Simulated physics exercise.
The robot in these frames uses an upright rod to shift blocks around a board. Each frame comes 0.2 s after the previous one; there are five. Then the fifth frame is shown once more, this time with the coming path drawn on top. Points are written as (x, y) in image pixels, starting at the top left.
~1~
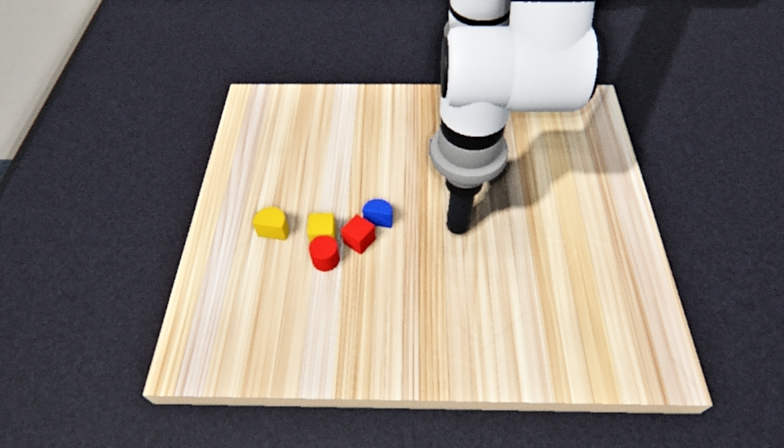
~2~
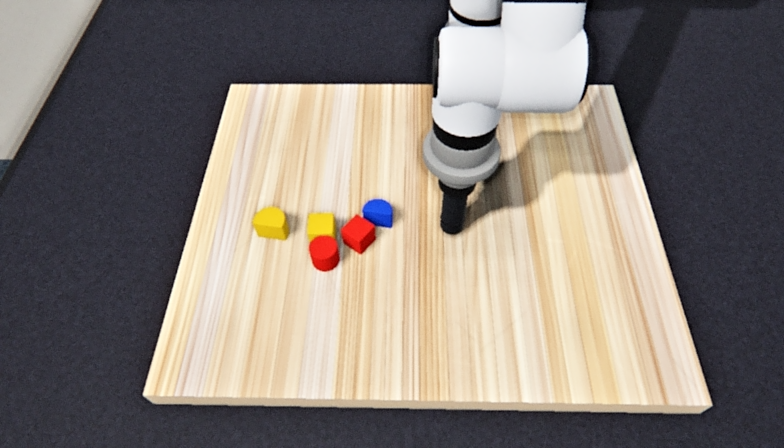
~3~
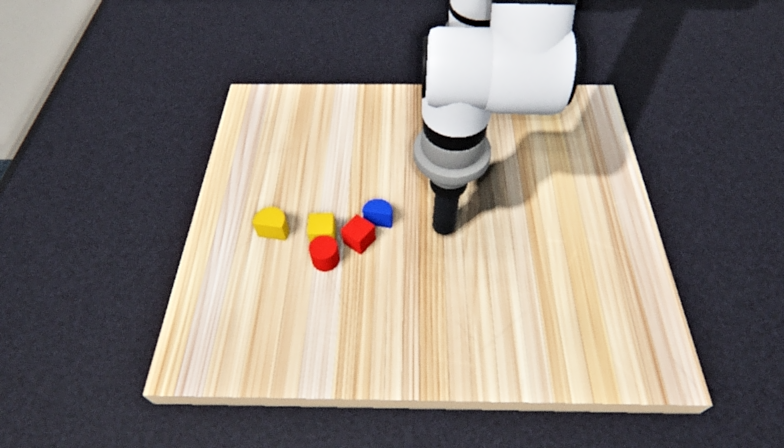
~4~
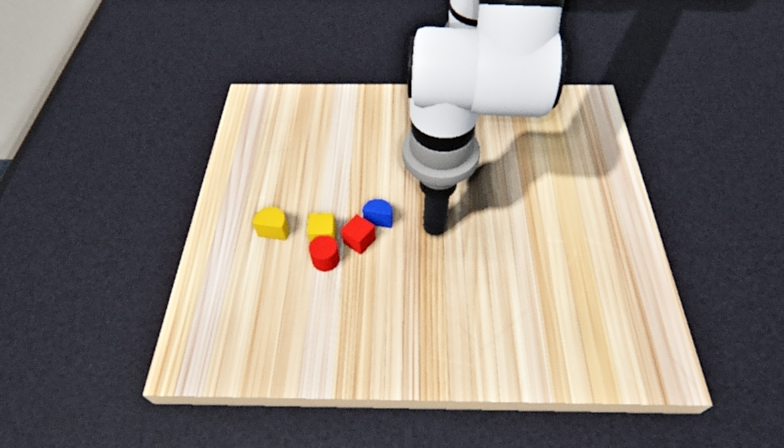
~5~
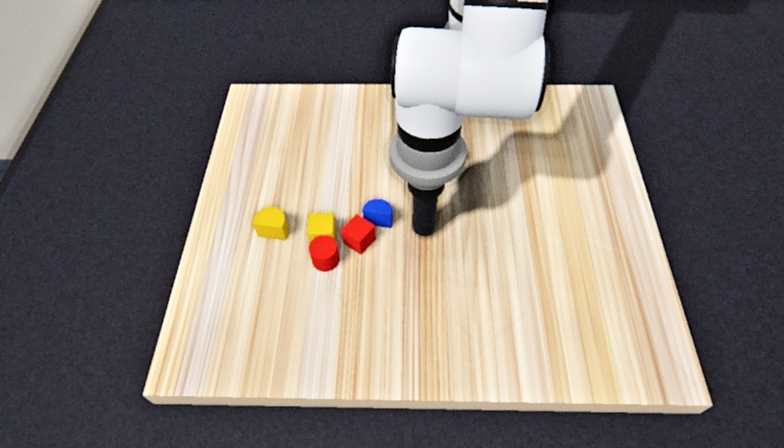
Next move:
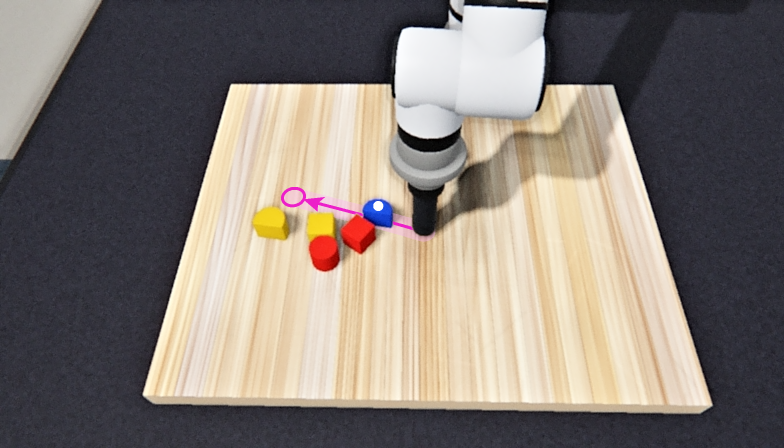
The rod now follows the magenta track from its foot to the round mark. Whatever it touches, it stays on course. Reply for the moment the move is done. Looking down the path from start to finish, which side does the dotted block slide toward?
Right.
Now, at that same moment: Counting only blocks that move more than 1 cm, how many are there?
My answer is one.
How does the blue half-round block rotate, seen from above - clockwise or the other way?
Direction: Clockwise.
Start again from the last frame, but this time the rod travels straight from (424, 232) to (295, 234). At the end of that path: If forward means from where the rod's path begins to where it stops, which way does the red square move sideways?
Toward the left.
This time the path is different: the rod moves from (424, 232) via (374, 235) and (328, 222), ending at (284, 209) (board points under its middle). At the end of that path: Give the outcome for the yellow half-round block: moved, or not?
Moved.
The drawn path runs from (424, 232) directly to (294, 197); the dot is on the blue half-round block.
The first path, step by step. One third of the way, rod at (378, 215); blue half-round block at (353, 197).
Two thirds of the way, rod at (335, 204); blue half-round block at (316, 181), turned 50° clockwise.
At the end, rod at (292, 193); red square not moved; blue half-round block at (294, 166), turned 150° clockwise.
